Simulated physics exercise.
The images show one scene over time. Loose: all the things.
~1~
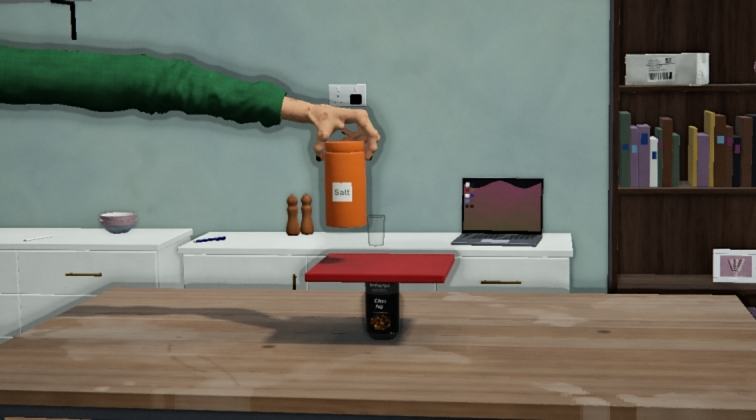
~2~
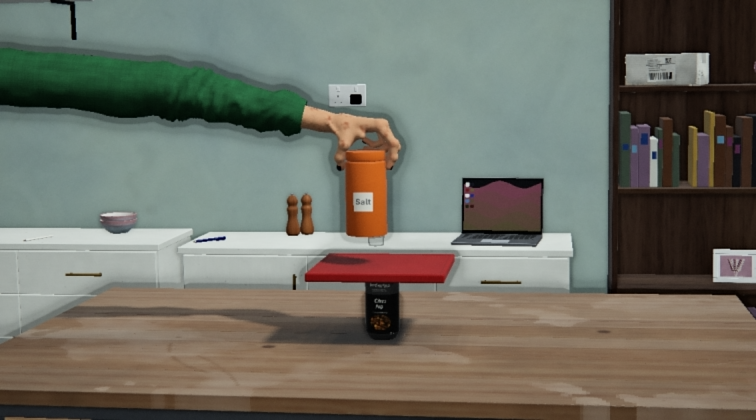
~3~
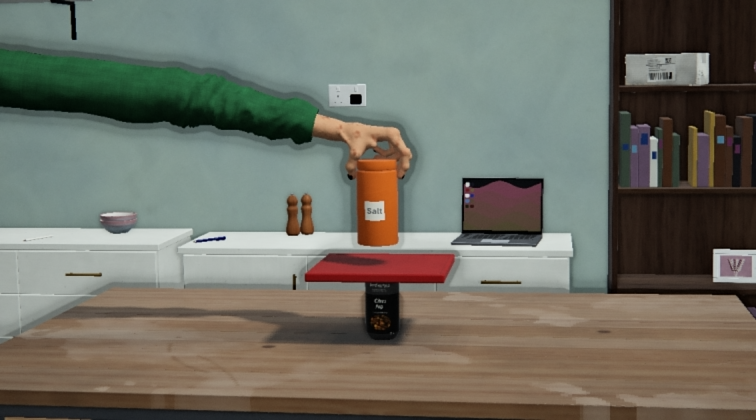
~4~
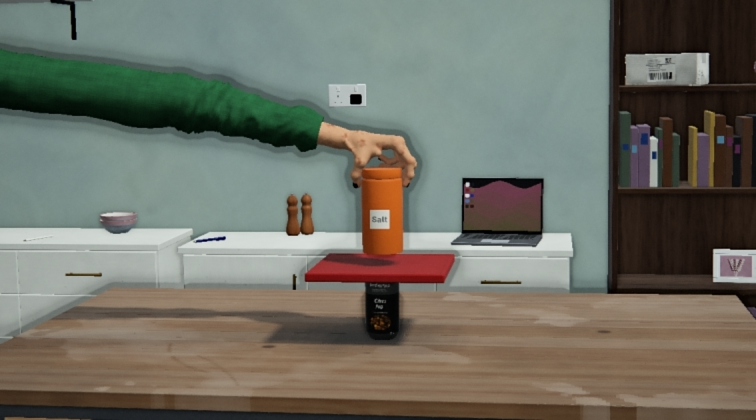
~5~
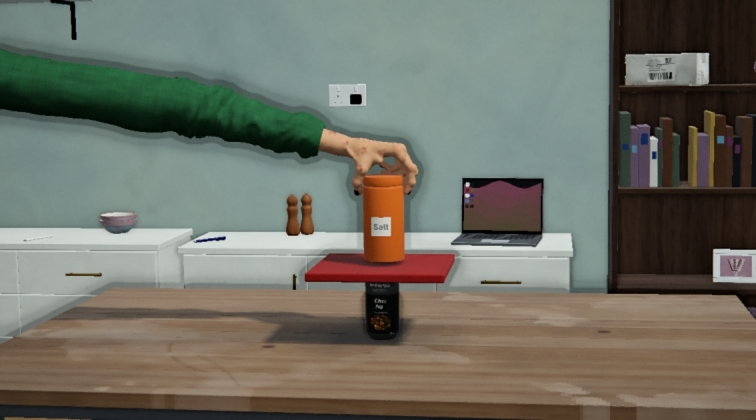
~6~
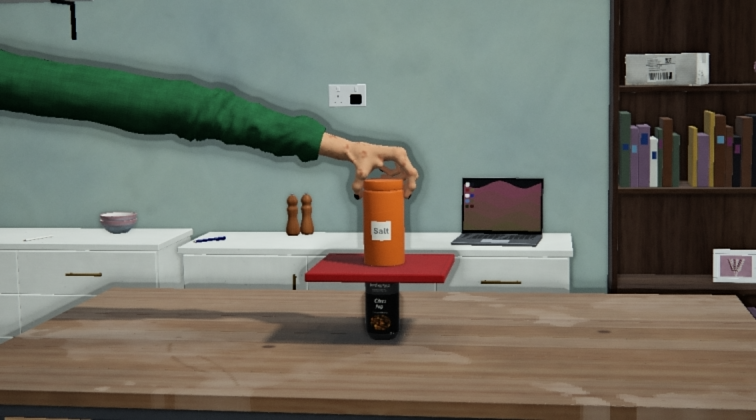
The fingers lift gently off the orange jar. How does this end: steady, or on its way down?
The stack endures.
Then, 0.30 s later than the last frame, all is still.
Then, 0.70 s later than the last frame, orange jar resting near (384, 222).
When it is over, all 3 as before. End places, in pixels of the last picture, orange jar near (384, 222). The stack stays up.
